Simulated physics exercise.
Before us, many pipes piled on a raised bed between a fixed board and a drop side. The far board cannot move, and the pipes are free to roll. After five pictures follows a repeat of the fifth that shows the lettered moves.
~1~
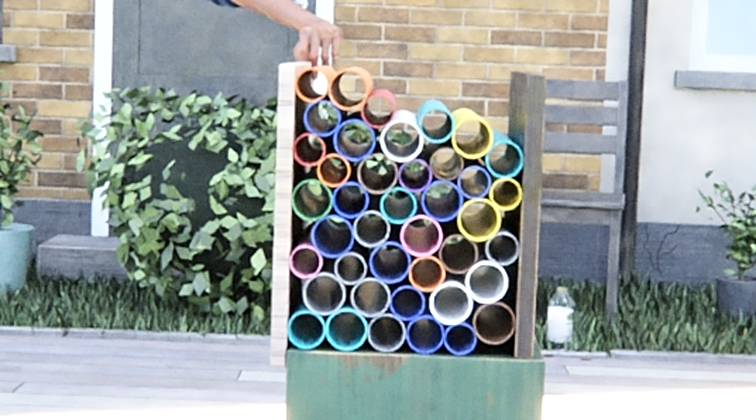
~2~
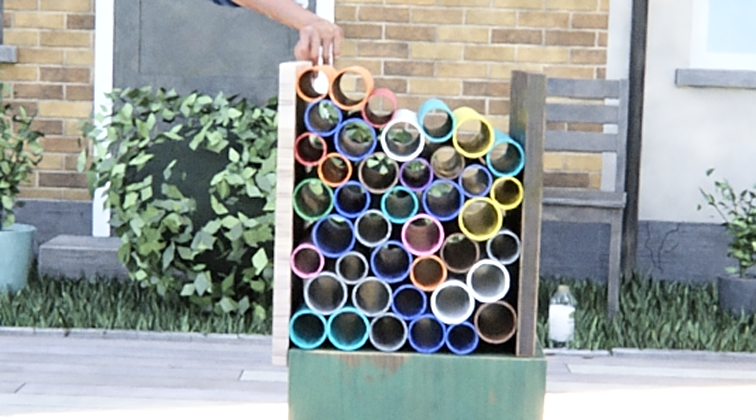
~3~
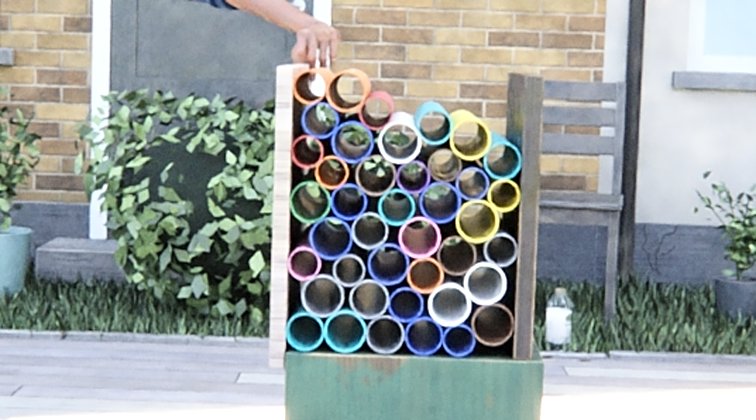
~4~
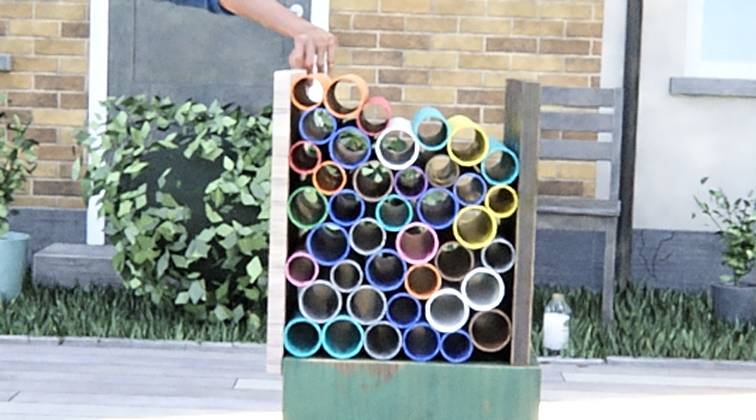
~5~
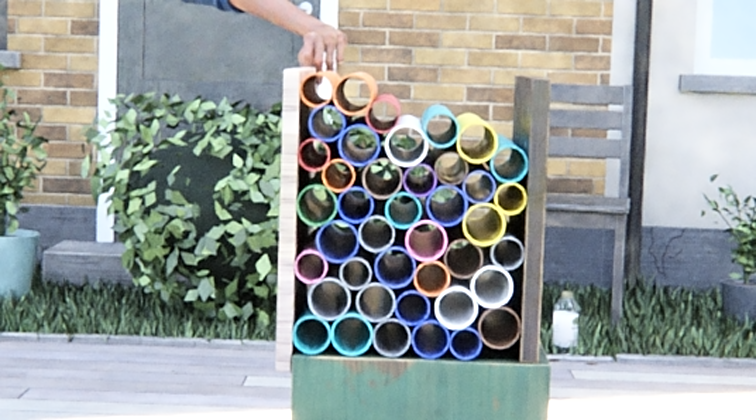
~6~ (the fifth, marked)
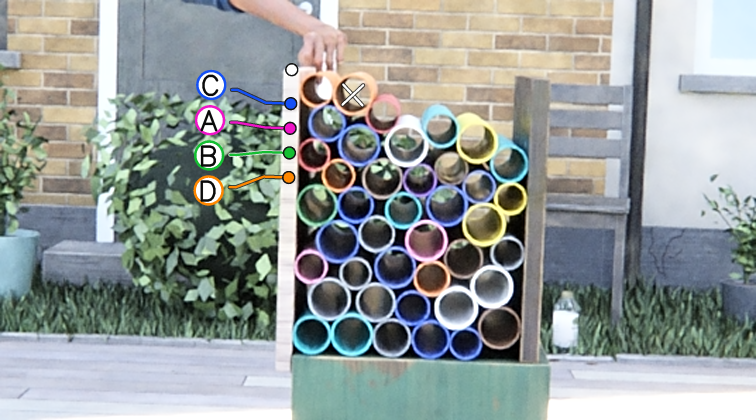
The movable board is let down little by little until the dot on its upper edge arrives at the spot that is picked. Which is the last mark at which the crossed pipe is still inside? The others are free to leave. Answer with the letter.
Slide it to D.
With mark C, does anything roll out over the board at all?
No, at C.
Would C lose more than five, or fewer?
It loses fewer than five.
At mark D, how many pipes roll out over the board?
With D, one.
On the marked copy, A at (290, 128); B at (289, 153); C at (291, 104); D at (289, 177); the cross at (353, 95); the white dot at (292, 70).
Taking D. A third of the way, top of the board (299, 121).
Two thirds of the way, top of the board (297, 177).
When it is over, top of the board (297, 177), one out over the board, the crossed one still inside.
As for the rest, A keeps the crossed one inside; B keeps the crossed one inside; C keeps the crossed one inside.
